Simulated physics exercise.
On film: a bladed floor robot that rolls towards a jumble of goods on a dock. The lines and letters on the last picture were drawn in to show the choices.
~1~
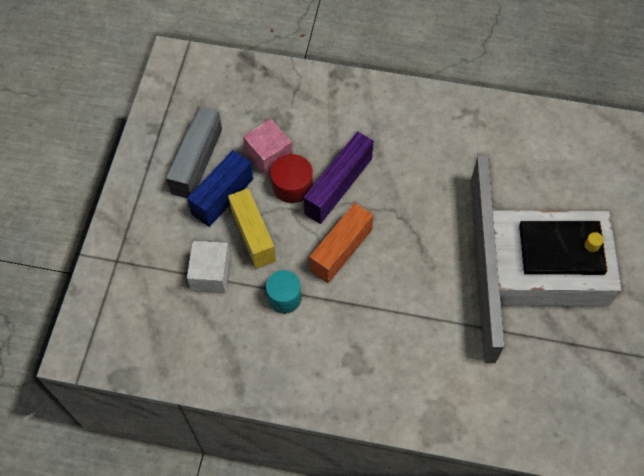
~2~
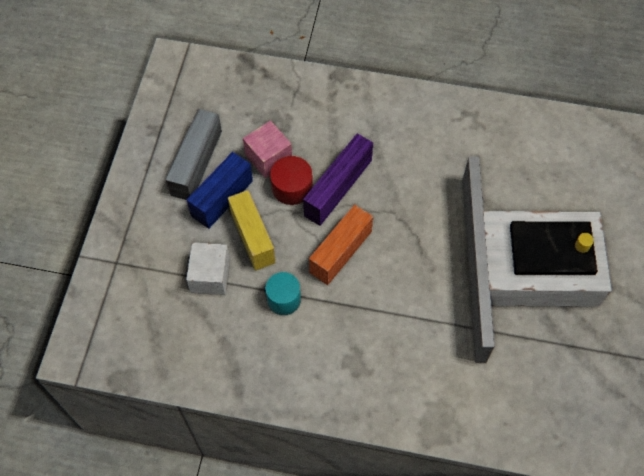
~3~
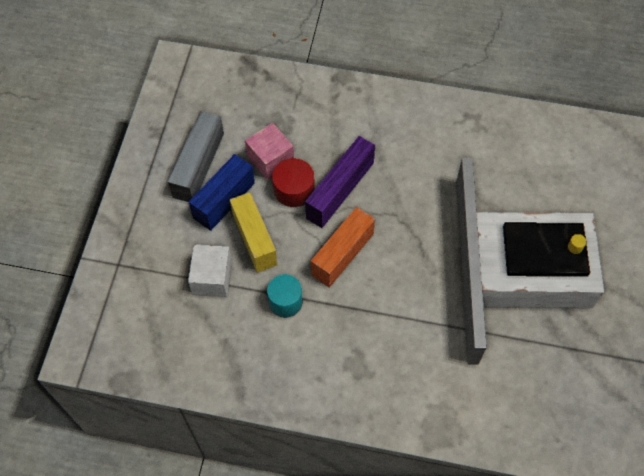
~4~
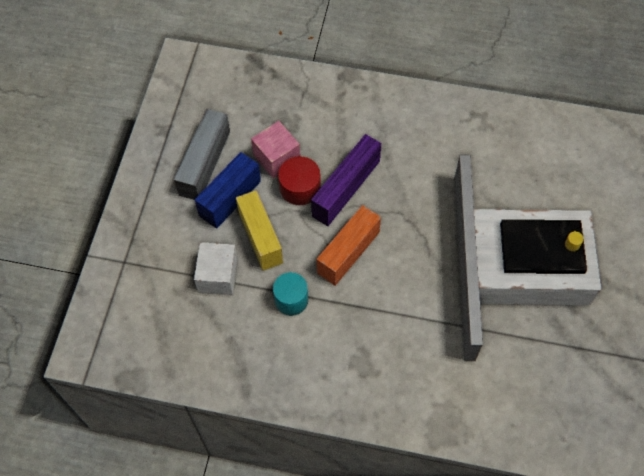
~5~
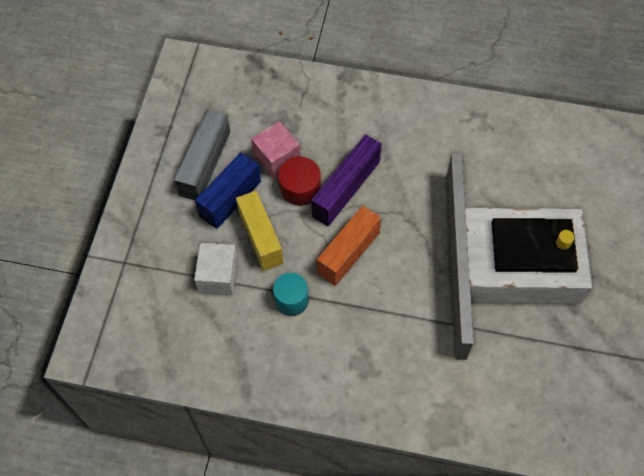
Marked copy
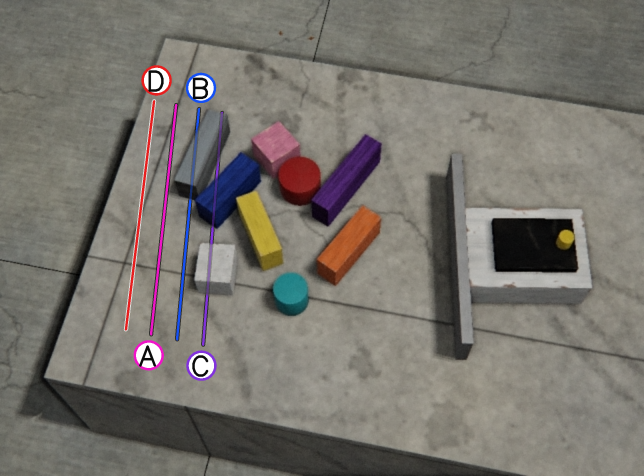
On a stone dock, a bladed robot rolls slightly left toward a jumble of colored blocks.
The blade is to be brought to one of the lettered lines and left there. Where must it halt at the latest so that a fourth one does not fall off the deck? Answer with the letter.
It can go as far as A.
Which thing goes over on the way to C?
The grey stick.
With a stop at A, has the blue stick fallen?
By then, yes.
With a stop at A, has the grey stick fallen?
Yes.
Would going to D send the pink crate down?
Yes.
On the marked copy, A at (164, 212); B at (189, 217); C at (213, 221); D at (141, 208).
Taking A. A third of the way, robot (418, 225); purple stick (327, 176); red canister (293, 180).
Two thirds of the way, robot (310, 206); grey stick (149, 139); blue stick (154, 171).
When it is over, robot (226, 191); grey stick over the edge; blue stick over the edge; three fallen.
As for the rest, B is within the limit but short; C is within the limit but short; D drops five.
